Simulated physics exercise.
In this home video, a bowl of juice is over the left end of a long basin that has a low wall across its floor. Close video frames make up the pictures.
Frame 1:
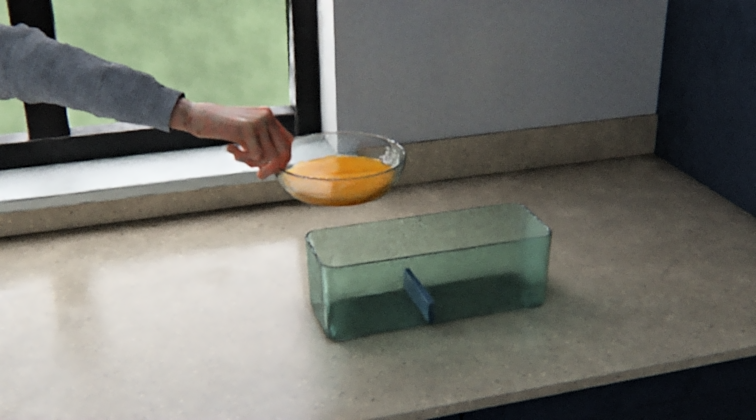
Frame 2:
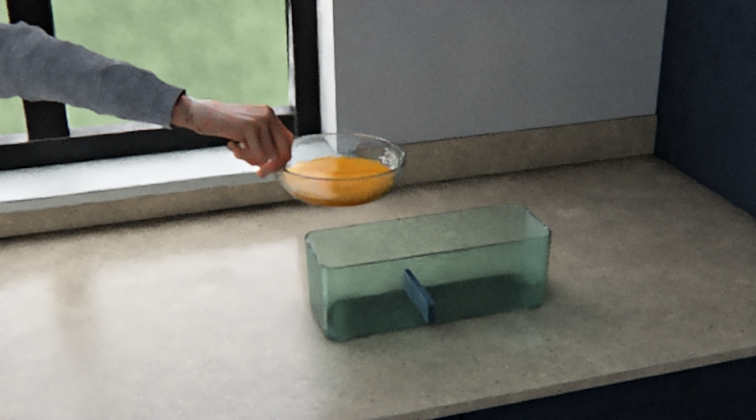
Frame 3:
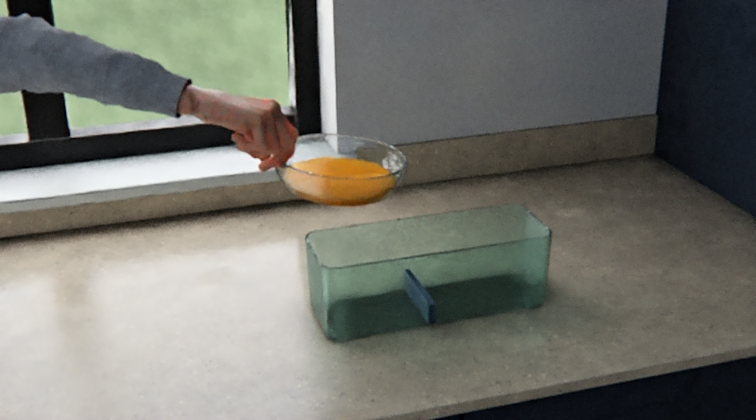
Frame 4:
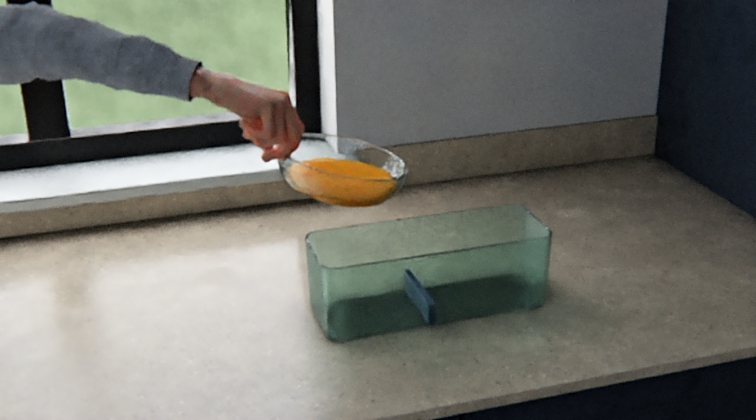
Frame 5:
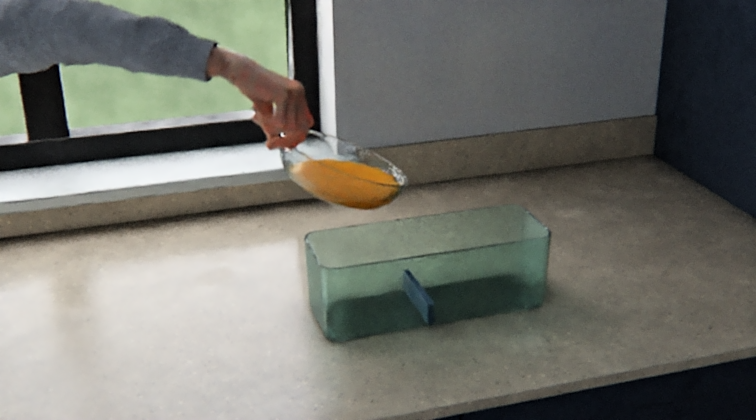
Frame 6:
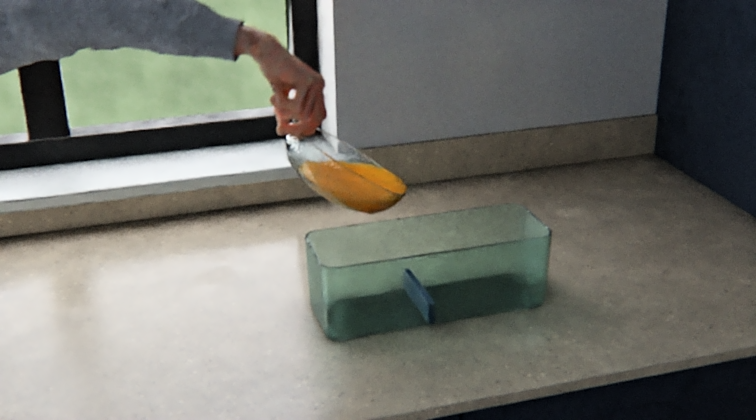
A hand reaching in from the left, in a grey sleeve, holds a clear glass bowl of orange juice above a pale stone countertop by a window, seen from slightly above. Below the bowl sits a long, see-through green basin with a low blue wall across its floor. The hand rises and tilts the bowl steadily to the right, the juice shifting toward the lowered rim, while the camera stays still.
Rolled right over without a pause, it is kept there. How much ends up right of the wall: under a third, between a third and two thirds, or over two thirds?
The portion right of the wall will reach one third yet stay within two thirds.
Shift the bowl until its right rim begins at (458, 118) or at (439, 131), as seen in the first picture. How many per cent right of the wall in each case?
Start one gives close to 80 percent, start two close to 80 percent.
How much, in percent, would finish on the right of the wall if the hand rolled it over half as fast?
Roughly 55 in a hundred.
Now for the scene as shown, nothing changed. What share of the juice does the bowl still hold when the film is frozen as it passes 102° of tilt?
About 0 per cent.
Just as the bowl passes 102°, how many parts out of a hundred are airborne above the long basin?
Somewhere around 0 per cent of it.
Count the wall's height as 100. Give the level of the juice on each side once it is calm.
On the left roughly 30, on the right roughly 30.
A moment on, the bowl is tipped right over and 0 per cent is still to pour, 39 is left of the wall and 59 right of it.
Next, the bowl is tipped right over and 0 per cent is still to pour, 38 is left of the wall and 58 right of it.
Then the bowl is tipped right over and 0 per cent is still to pour, 40 is left of the wall and 58 right of it.
Later the bowl is tipped right over and 0 per cent is still to pour, 40 is left of the wall and 59 right of it.
Finally, 40 per cent lies left of the wall, 58 right of it and 1 outside.
